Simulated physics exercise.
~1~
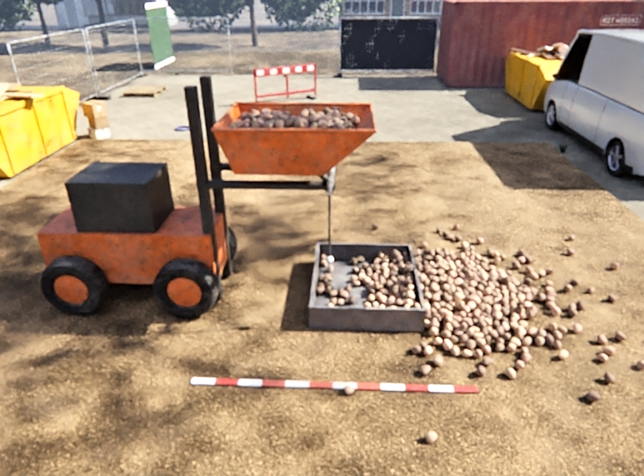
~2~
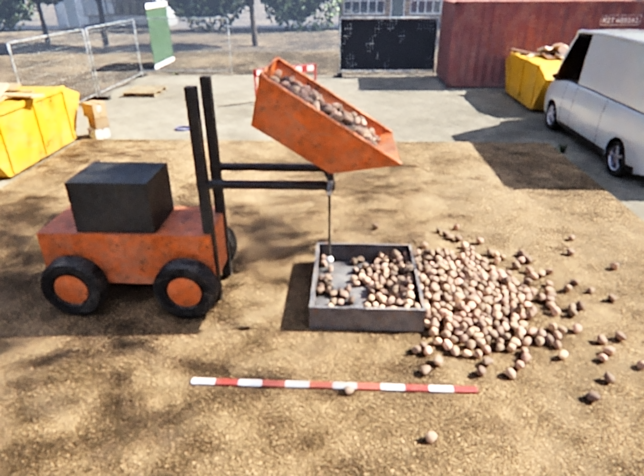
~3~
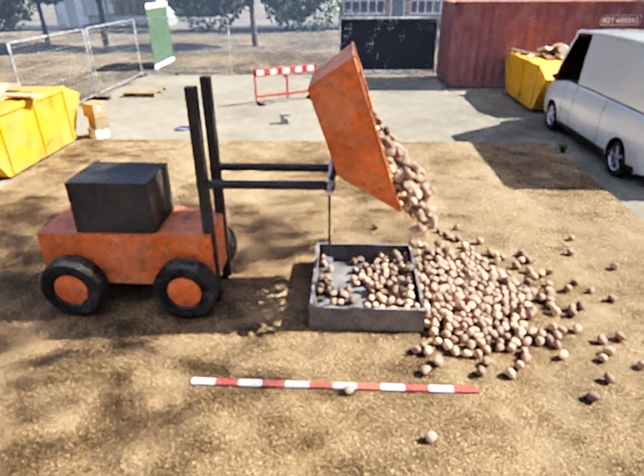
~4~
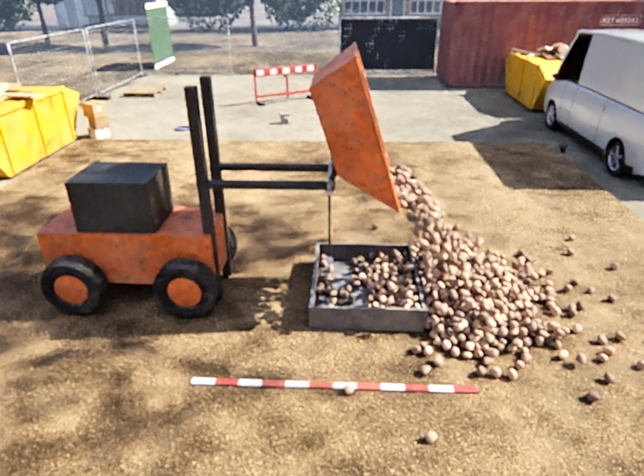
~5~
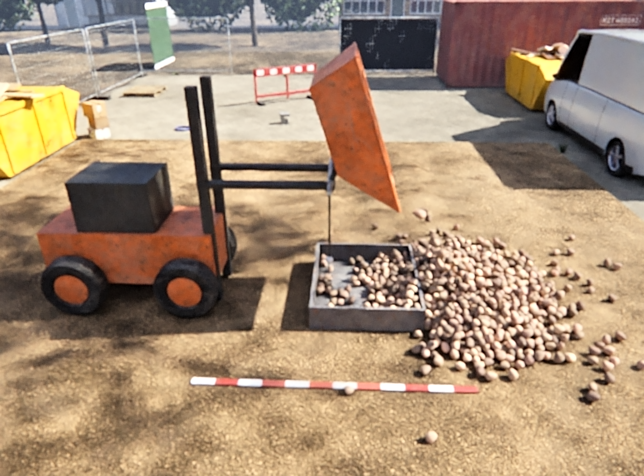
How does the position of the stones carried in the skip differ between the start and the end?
At the start they sit up in the raised skip, and by the end they are lower down and farther right, mostly on the heap beside the grey bin.
